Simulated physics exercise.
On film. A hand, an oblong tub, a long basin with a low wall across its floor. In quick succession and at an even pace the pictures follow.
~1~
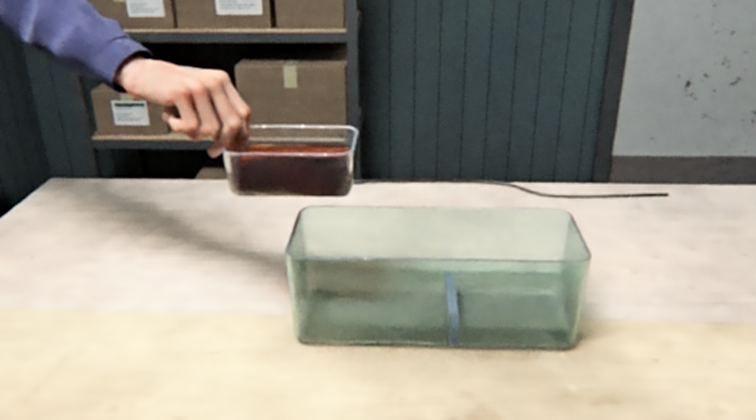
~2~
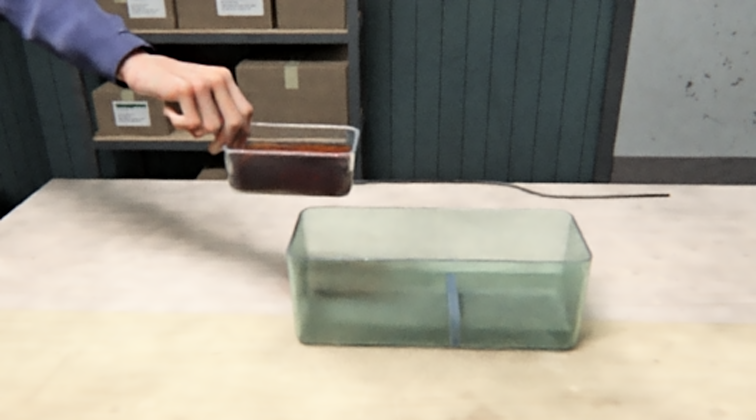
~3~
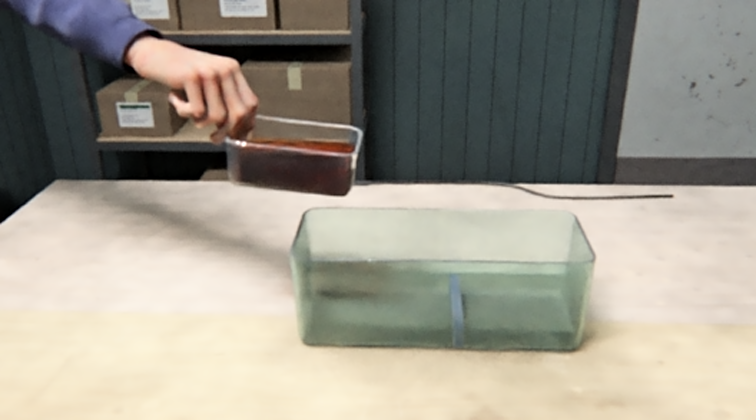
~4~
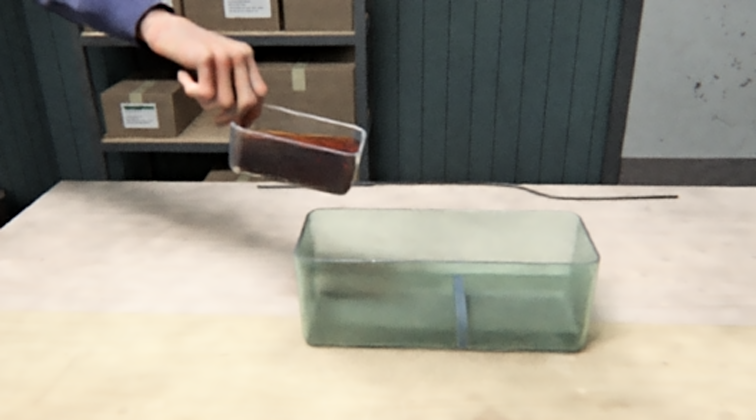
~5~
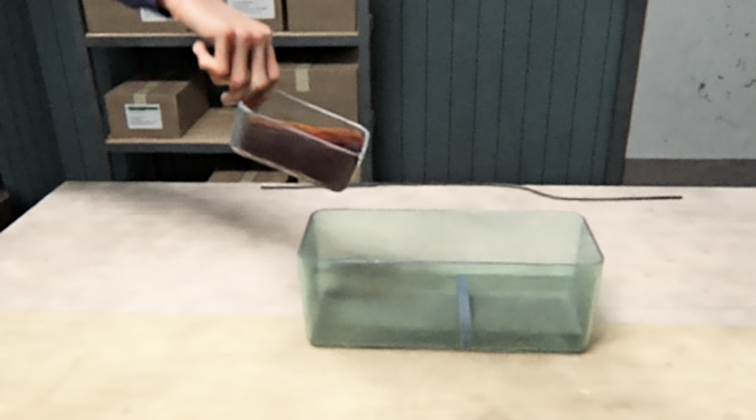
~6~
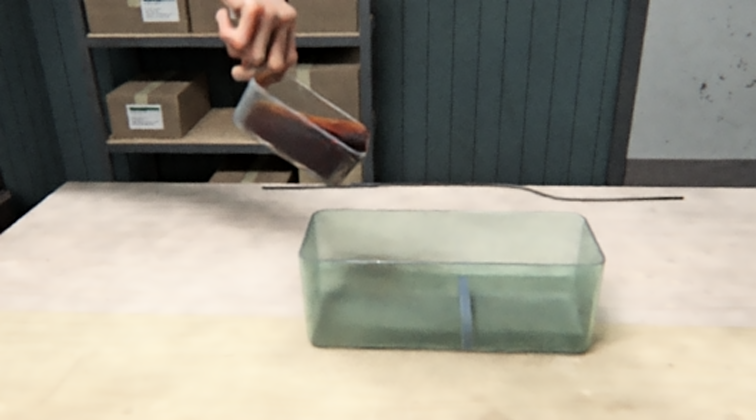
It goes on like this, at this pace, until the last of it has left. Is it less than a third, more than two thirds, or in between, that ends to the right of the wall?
The share right of the wall will be moderate, one third to two thirds.
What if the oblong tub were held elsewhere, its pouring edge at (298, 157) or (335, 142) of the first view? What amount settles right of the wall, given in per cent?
First try 20 %, second try 20 %.
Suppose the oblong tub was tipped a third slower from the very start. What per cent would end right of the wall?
About 25 %.
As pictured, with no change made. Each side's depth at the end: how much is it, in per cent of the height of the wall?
Levels: Left around 30 per cent, right around 30 per cent.
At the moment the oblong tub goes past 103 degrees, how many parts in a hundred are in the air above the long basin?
Estimate: Some 60 per cent.
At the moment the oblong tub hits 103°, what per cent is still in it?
10 per cent or so.
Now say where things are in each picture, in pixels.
In the first frame, tilt 0°; pouring edge (355, 141); surface from (236, 155) to (353, 156); the long basin's rim runs from (293, 231) to (580, 235); the wall's top is at (452, 299).
In the second frame, tilt 2°; pouring edge (356, 142); surface from (237, 154) to (354, 155).
In the third frame, tilt 6°; pouring edge (359, 143); surface from (238, 149) to (356, 152).
In the fourth frame, tilt 14°; pouring edge (363, 144); surface from (240, 140) to (360, 147).
In the fifth frame, tilt 24°; pouring edge (366, 145); surface from (240, 126) to (365, 140).
In the sixth frame, tilt 35°; pouring edge (366, 145); surface from (245, 108) to (356, 131); 3 per cent is over the edge.
A moment on, the oblong tub is tipped right over and 8 per cent is still to pour, 32 is left of the wall and 0 right of it.
Next, the oblong tub is tipped right over and 0 per cent is still to pour, 44 is left of the wall and 52 right of it.
Then the oblong tub is tipped right over and 0 per cent is still to pour, 51 is left of the wall and 45 right of it.
Later the oblong tub is tipped right over and 0 per cent is still to pour, 53 is left of the wall and 44 right of it.
Finally, 53 per cent lies left of the wall, 44 right of it and 3 outside.
